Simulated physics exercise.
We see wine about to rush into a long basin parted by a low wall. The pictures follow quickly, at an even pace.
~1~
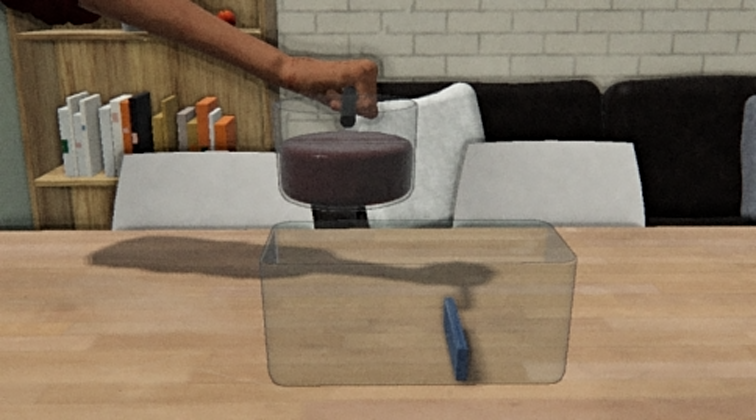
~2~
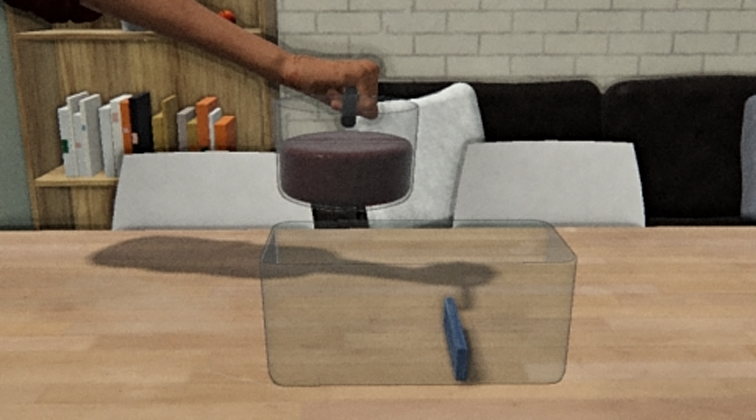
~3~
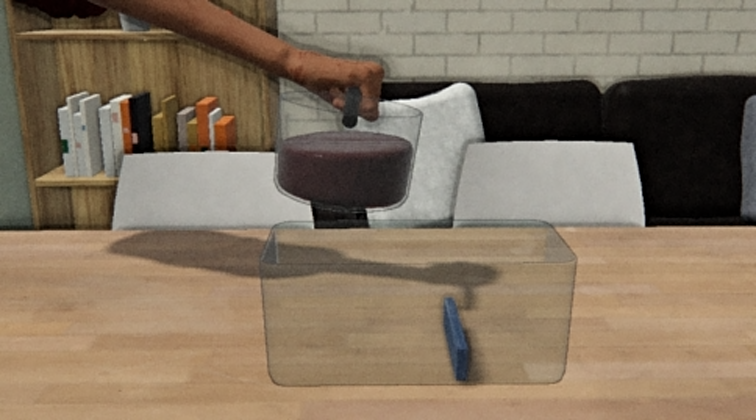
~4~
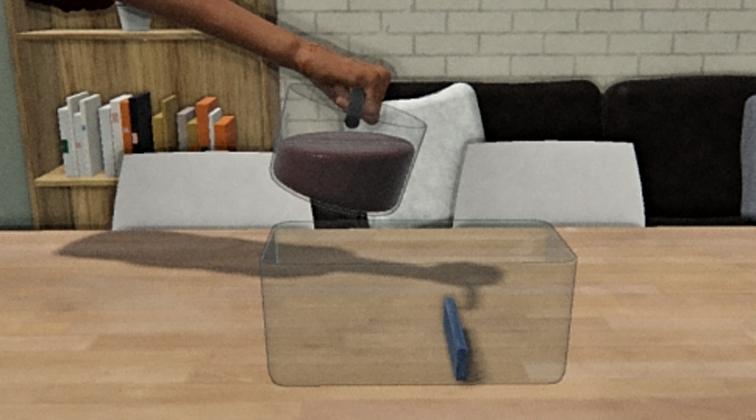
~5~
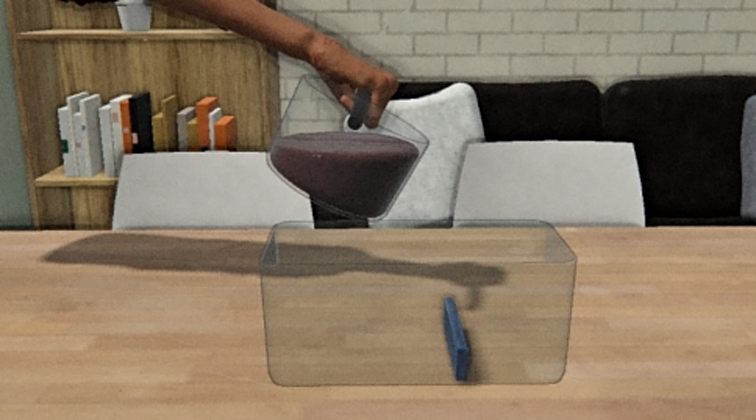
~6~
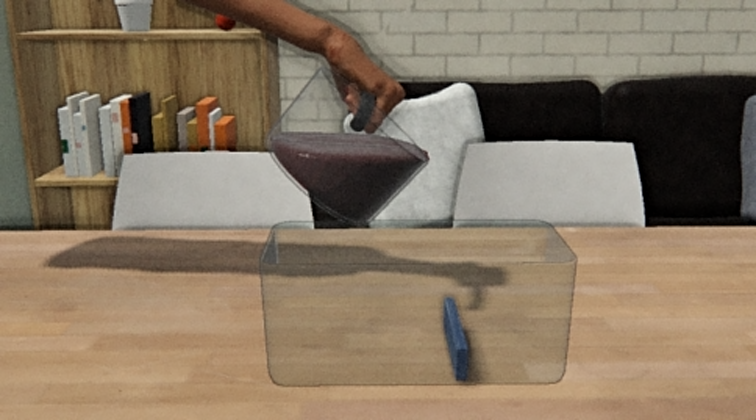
A hand tilts a clear pitcher of dark liquid rightward above a clear rectangular basin.
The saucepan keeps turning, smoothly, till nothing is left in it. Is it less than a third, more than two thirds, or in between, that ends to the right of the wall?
The share right of the wall is from a third to two thirds.
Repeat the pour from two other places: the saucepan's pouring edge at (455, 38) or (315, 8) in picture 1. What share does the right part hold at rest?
First some 65, then 10 per cent.
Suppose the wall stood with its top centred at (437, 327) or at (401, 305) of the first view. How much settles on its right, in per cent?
Roughly 75 per cent, and 95 per cent.
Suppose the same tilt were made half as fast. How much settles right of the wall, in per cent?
It comes to 70 per cent or so.
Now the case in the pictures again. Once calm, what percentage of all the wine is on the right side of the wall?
It comes to 60 per cent or so.
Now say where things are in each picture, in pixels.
It leans 0°; its right rim is at (416, 105); the wine meets the walls at (280, 142) and (412, 142); the long basin's rim runs from (268, 243) to (562, 241); the wall's top is at (455, 322), in the first picture.
It leans 2°; its right rim is at (418, 108); the wine meets the walls at (281, 142) and (412, 142), in the second picture.
It leans 8°; its right rim is at (421, 115); the wine meets the walls at (280, 142) and (414, 143), in the third picture.
It leans 17°; its right rim is at (425, 127); the wine meets the walls at (279, 143) and (415, 145), in the fourth picture.
It leans 28°; its right rim is at (427, 143); the wine meets the walls at (275, 141) and (420, 146), in the fifth picture.
It leans 41°; its right rim is at (426, 161); the wine meets the walls at (271, 137) and (425, 149), in the sixth picture.
A moment on, the saucepan is tipped on its side and 47 per cent is still to pour, 7 is left of the wall and 23 right of it.
Next, the saucepan is tipped on its side and 17 per cent is still to pour, 20 is left of the wall and 58 right of it.
Then the saucepan is tipped on its side and 4 per cent is still to pour, 33 is left of the wall and 61 right of it.
Later the saucepan is tipped on its side and 1 per cent is still to pour, 39 is left of the wall and 59 right of it.
In the end 41 per cent lies left of the wall, 58 right of it and 0 outside.
